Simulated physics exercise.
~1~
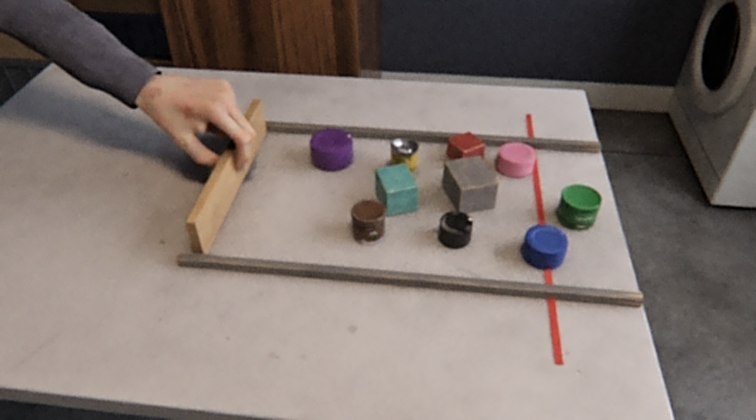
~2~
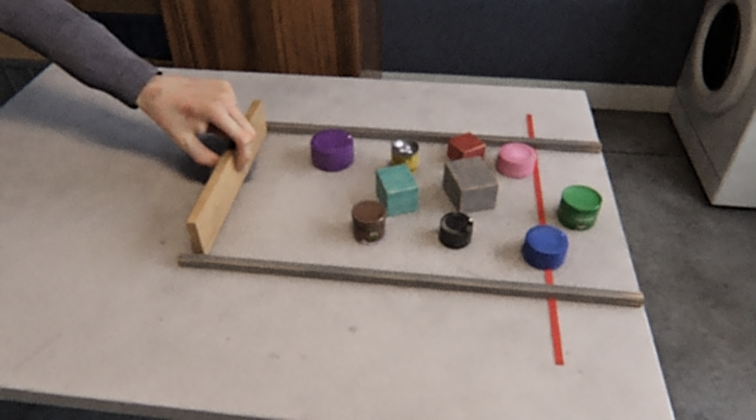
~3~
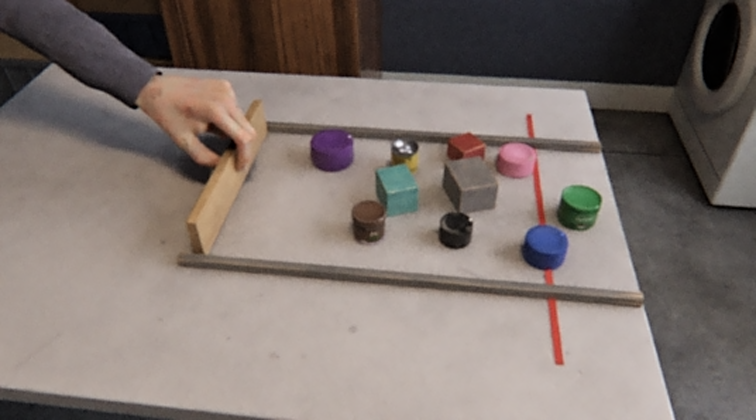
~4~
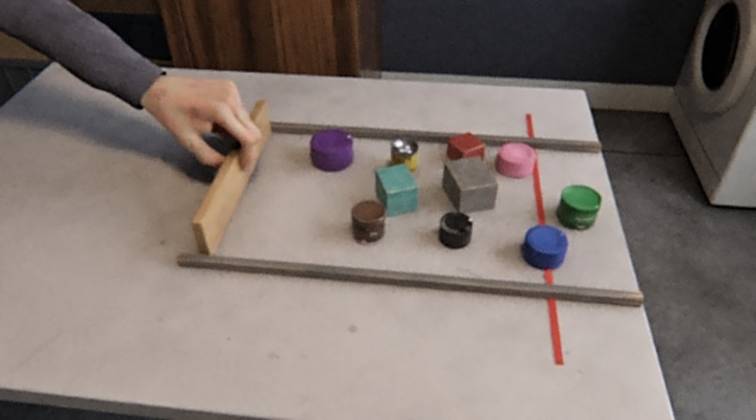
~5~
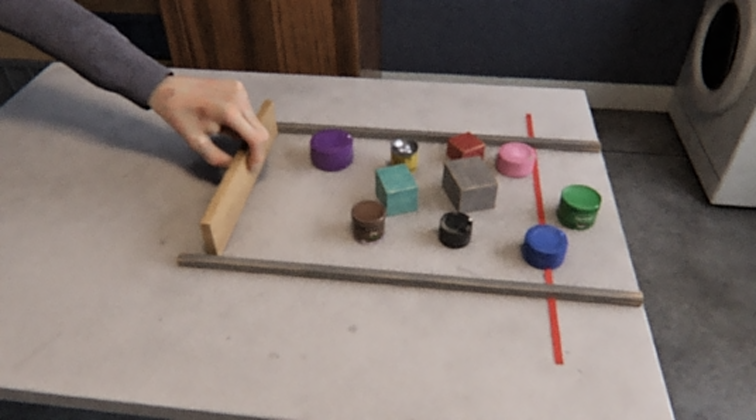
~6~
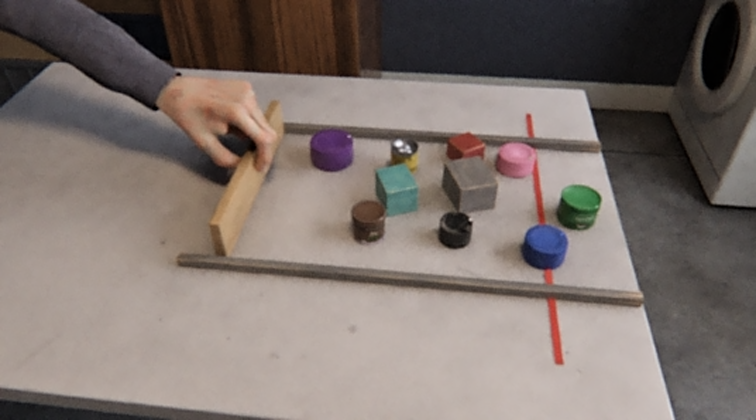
A hand sliding a wooden board slightly rightward between two rails on a table, the scattered lids, tubs and blocks staying still.
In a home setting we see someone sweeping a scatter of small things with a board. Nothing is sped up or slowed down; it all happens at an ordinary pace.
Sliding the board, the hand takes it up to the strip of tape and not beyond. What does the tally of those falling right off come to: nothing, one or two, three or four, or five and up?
I expect the drop count to reach one but not three.
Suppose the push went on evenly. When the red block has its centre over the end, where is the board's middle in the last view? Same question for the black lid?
Roughly at (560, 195) and roughly at (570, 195).
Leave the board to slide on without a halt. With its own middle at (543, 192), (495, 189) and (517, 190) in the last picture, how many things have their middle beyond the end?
First 2, then 0, then 0.
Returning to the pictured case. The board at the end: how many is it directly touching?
It is in contact with 3.
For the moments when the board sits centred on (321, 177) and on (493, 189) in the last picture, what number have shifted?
Up to then 1, and up to the other point 10.
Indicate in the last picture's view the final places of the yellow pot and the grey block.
The yellow pot stops around (592, 175); the grey block around (597, 198).
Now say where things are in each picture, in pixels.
Green tub (579, 207); blue lid (545, 247); pink lid (516, 160); board (232, 170); tape (540, 210), in the first picture.
Blue lid (545, 247); grey block (470, 185), in the second picture.
Pink lid (516, 160); red block (466, 150), in the third picture.
Green tub (579, 207); purple lid (332, 150), in the fourth picture.
Blue lid (545, 247); board (245, 171), in the fifth picture.
Green tub (579, 207); blue lid (545, 247); pink lid (516, 160); board (252, 172); tape (541, 210), in the sixth picture.
A little later, none off yet; green tub at rest near (579, 207); blue lid at rest near (545, 247); pink lid at rest near (516, 160).
Next, none off yet; green tub shifted a little near (594, 208); blue lid shifted a little near (559, 254); pink lid shifted well along near (577, 168).
When it is over, the number that fall off is one or two; down, pink lid and green tub.
